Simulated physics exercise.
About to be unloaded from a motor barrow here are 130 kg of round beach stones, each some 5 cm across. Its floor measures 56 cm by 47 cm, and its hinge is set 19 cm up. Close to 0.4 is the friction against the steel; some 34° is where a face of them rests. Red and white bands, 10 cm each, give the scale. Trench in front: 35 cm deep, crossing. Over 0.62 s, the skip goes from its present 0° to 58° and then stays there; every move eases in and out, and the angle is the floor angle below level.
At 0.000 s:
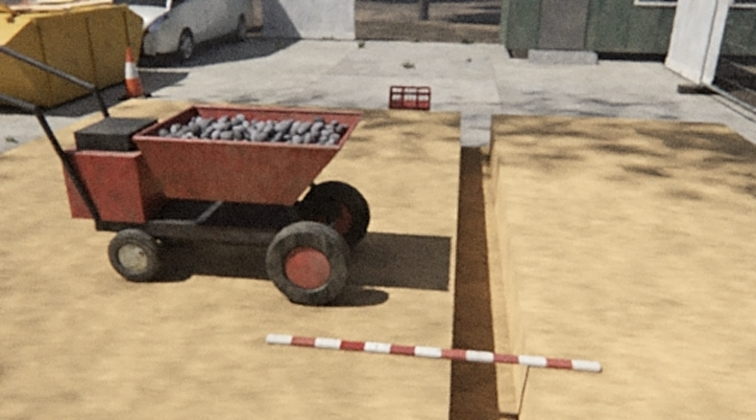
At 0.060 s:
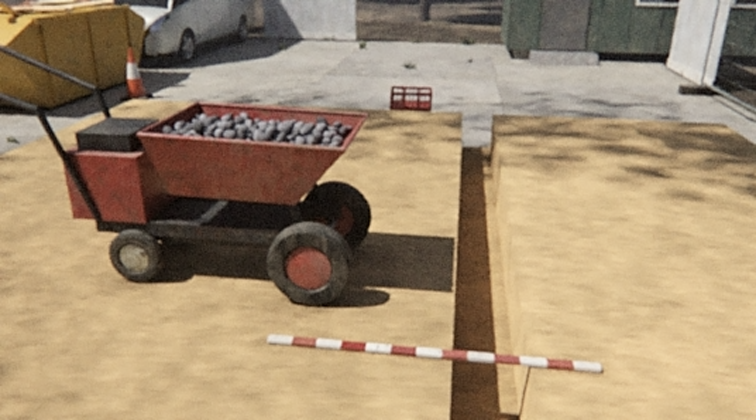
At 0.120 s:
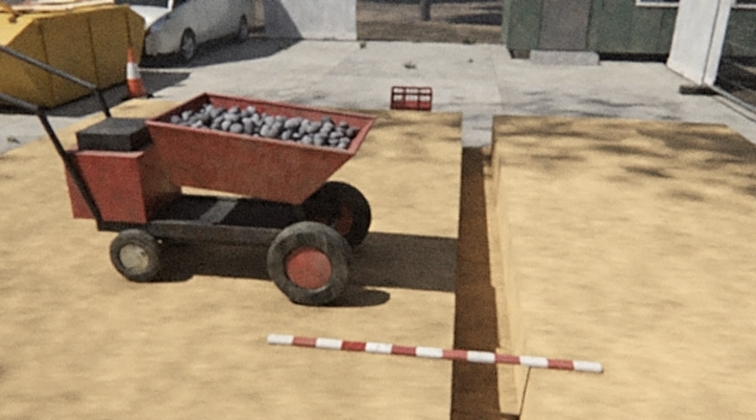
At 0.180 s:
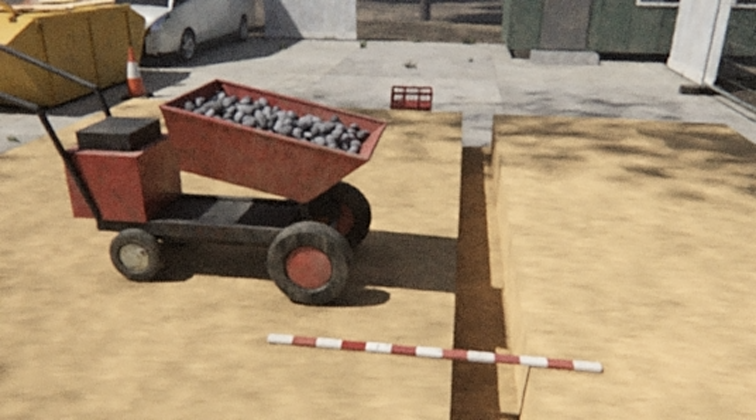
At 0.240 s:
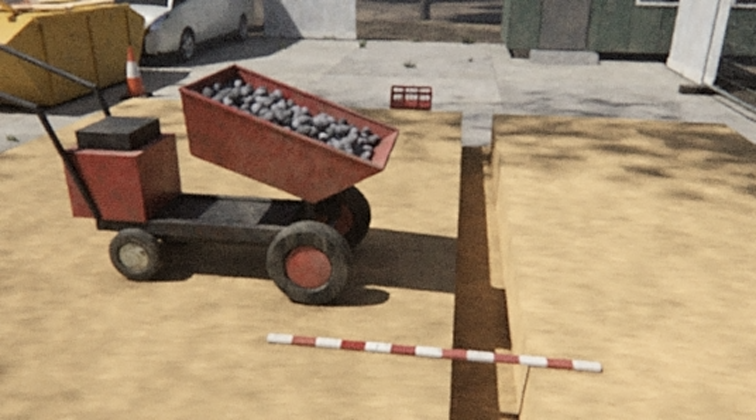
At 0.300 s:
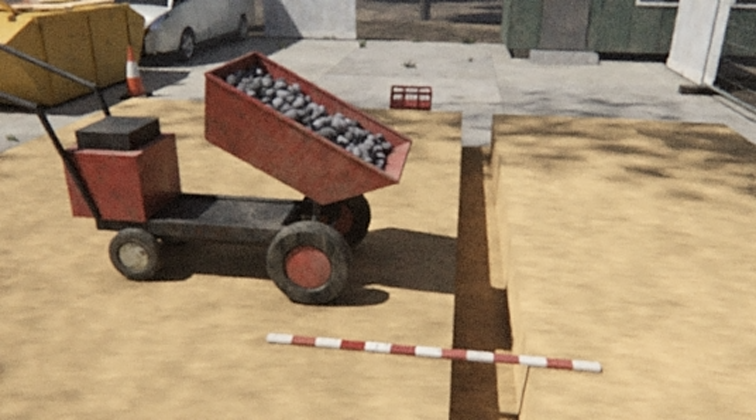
Red motor barrow standing beside a narrow trench, its skip of rounded grey stones tilting steadily steeper towards the right.
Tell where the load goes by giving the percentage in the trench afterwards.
About 64 per cent of the load is in the trench.
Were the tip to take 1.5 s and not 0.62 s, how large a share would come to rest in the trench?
Then about 80 per cent.
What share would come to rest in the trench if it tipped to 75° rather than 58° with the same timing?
In that case some 70 per cent.
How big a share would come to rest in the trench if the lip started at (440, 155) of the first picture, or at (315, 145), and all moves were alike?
From the first place around 10 per cent, from the other around 65.
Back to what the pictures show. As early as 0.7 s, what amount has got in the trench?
Some 10 per cent.
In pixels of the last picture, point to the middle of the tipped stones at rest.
Roughly at pixel (494, 329).
After 0.5 s the floor is at 48°; 100 % in the skip; the foremost stones are at (414, 192).
After 0.7 s the floor is at 58°; 85 % in the skip, 3 % short of the trench, 12 % in the trench; the foremost stones are at (500, 275).
After 1.1 s the floor is at 58°; 36 % in the skip, 3 % short of the trench, 36 % in the trench, 25 % past the trench; the foremost stones are at (646, 297).
After 3.0 s the floor is at 58°; 9 % in the skip, 1 % short of the trench, 64 % in the trench, 26 % past the trench; the foremost stones are past the picture's edge.
